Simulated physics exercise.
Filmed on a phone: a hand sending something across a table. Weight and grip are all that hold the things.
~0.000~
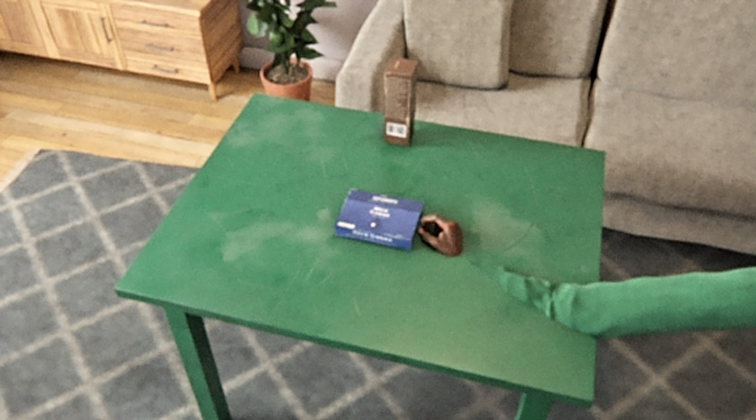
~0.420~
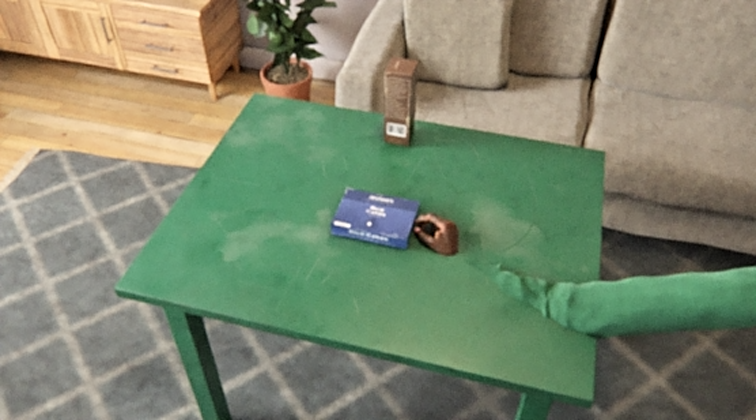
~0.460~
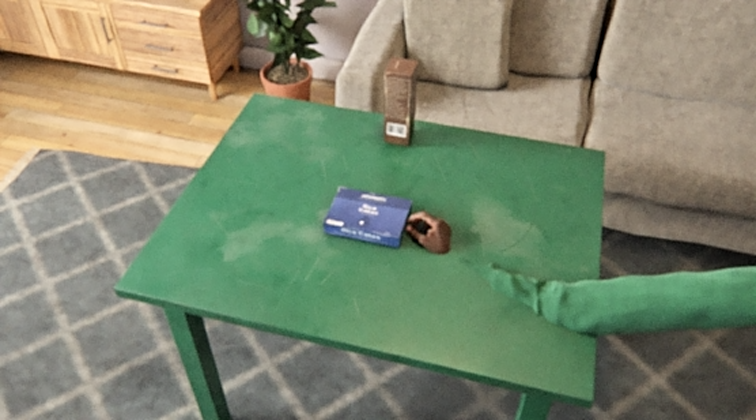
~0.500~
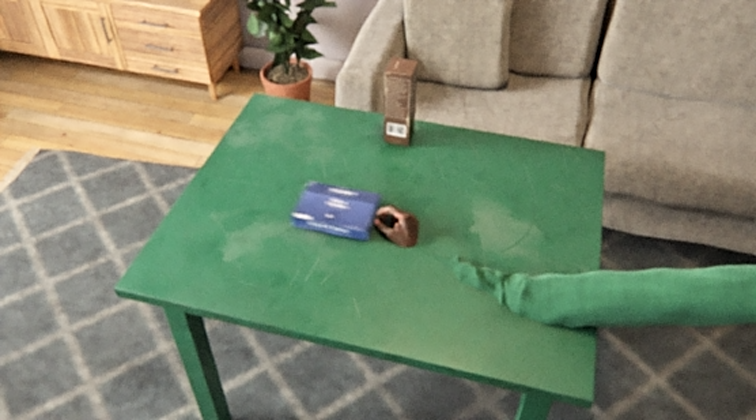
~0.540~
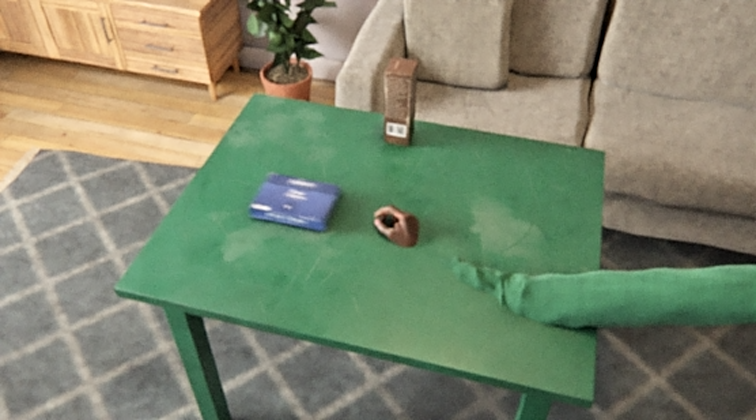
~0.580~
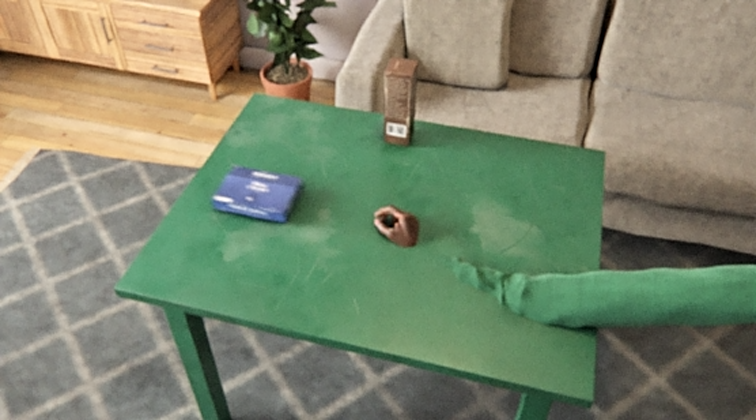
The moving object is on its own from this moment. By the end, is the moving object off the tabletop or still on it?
Gone from the top.
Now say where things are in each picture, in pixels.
The first frame shows under the hand; blue packet (380, 219).
The second frame shows under the hand; blue packet (376, 218).
The third frame shows under the hand; blue packet (369, 216).
The fourth frame shows blue packet (337, 210).
The fifth frame shows blue packet (297, 201) displaced a little.
The sixth frame shows blue packet (259, 193) displaced about its own width.
Around 0.68 s, blue packet now off the table.
Around 0.88 s, things are still on the move.
Around 1.08 s, as before.
Finally (1.3 s), off the table, blue packet.
